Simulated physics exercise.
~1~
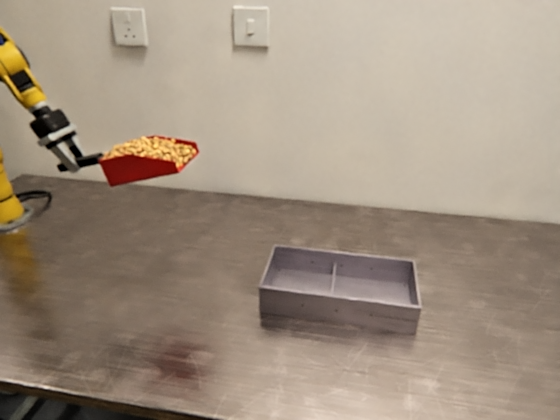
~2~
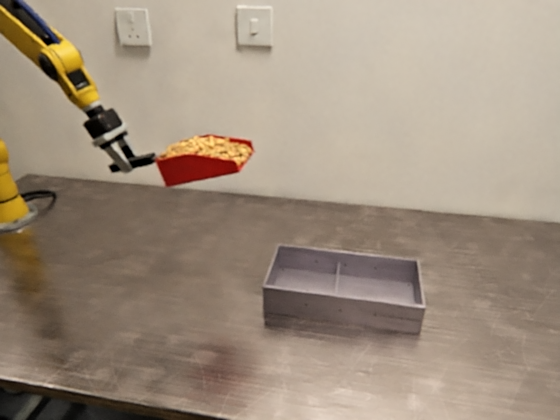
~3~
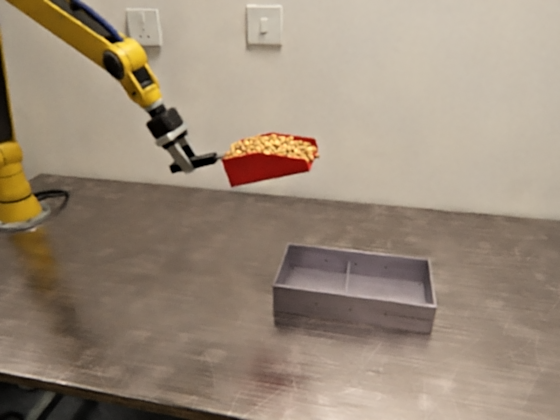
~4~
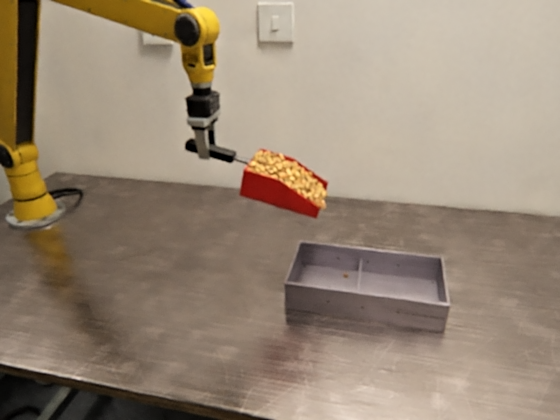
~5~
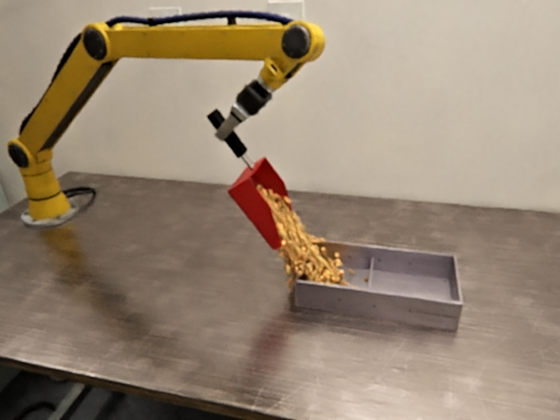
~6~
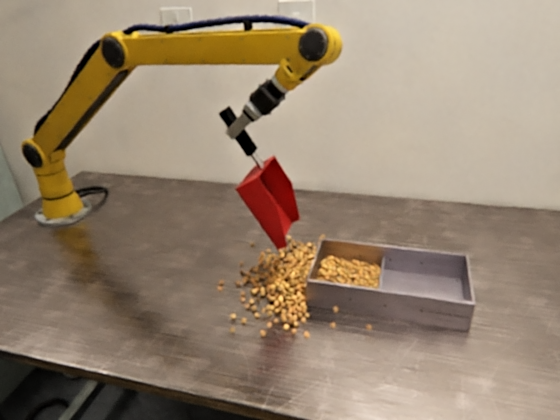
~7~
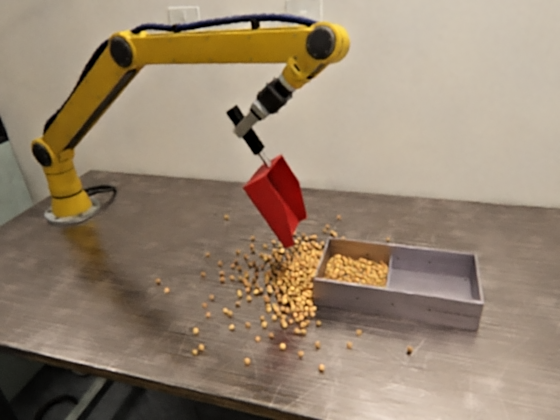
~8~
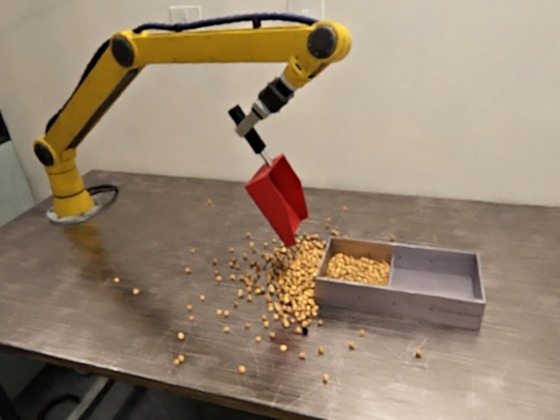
A yellow robot arm tips chickpeas from a red scoop, partly filling a box and spilling many.
